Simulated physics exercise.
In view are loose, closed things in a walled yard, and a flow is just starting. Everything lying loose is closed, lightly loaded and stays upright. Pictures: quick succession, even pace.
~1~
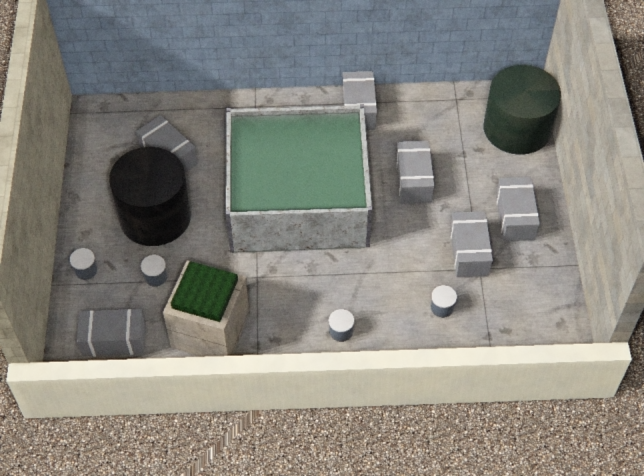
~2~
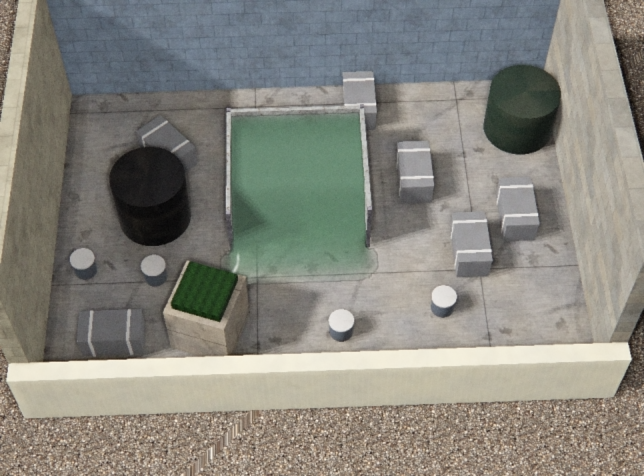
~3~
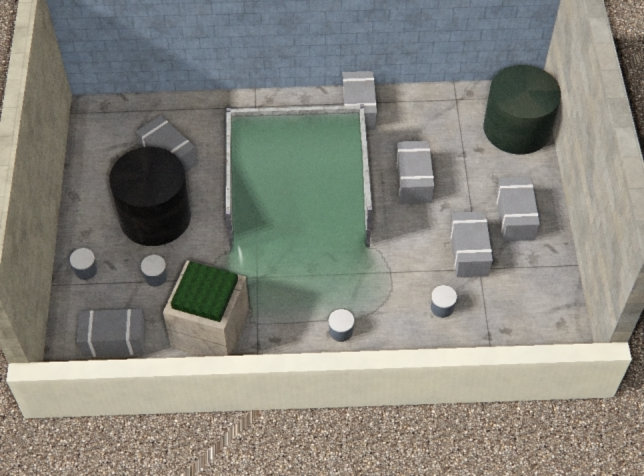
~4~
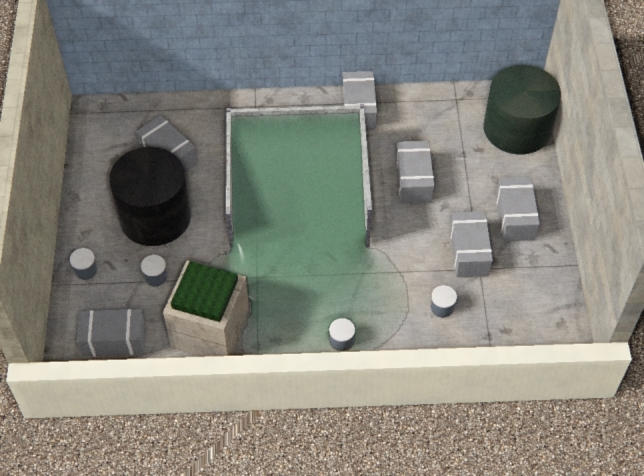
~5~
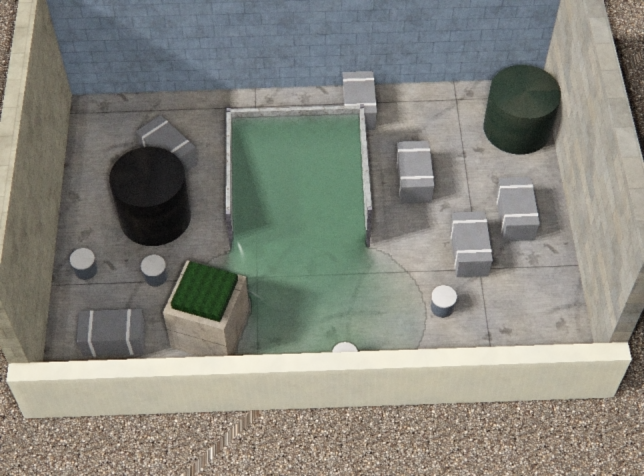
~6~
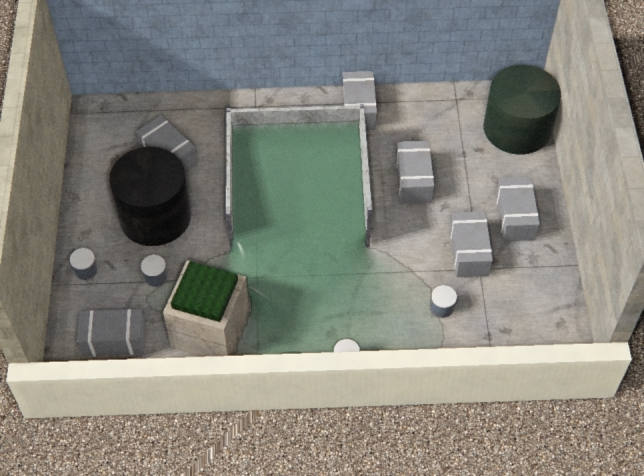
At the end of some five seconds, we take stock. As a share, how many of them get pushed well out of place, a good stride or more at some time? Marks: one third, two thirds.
The portion knocked well out of place is two thirds or greater.
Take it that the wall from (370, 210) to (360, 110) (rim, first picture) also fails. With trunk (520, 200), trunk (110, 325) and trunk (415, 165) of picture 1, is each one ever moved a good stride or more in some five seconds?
First covers that distance, second stays short of it, third covers that distance.
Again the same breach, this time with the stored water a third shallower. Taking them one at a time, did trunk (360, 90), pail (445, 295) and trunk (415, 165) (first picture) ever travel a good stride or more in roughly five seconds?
As asked: Fell short, went the distance, fell short.
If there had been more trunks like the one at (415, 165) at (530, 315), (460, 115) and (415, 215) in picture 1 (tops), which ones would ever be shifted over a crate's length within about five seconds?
In sequence: Pushed clear, pushed clear, doesn't go far.
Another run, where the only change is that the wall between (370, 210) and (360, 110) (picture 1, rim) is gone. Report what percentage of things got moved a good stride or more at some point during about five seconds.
About 60 per cent.
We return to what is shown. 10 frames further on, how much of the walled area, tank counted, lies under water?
Wet share: Around 50 %.
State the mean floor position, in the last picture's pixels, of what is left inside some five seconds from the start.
It comes out somewhere near (316, 169).
A moment on, 0 of 10 are well off their spots; 1 afloat.
Next, 3 of 10 are well off their spots; 3 afloat.
Later, 6 of 10 are well off their spots; 4 afloat.
In the end, 6 of 10 are well off their spots, and 7 have been at some point; 4 afloat.
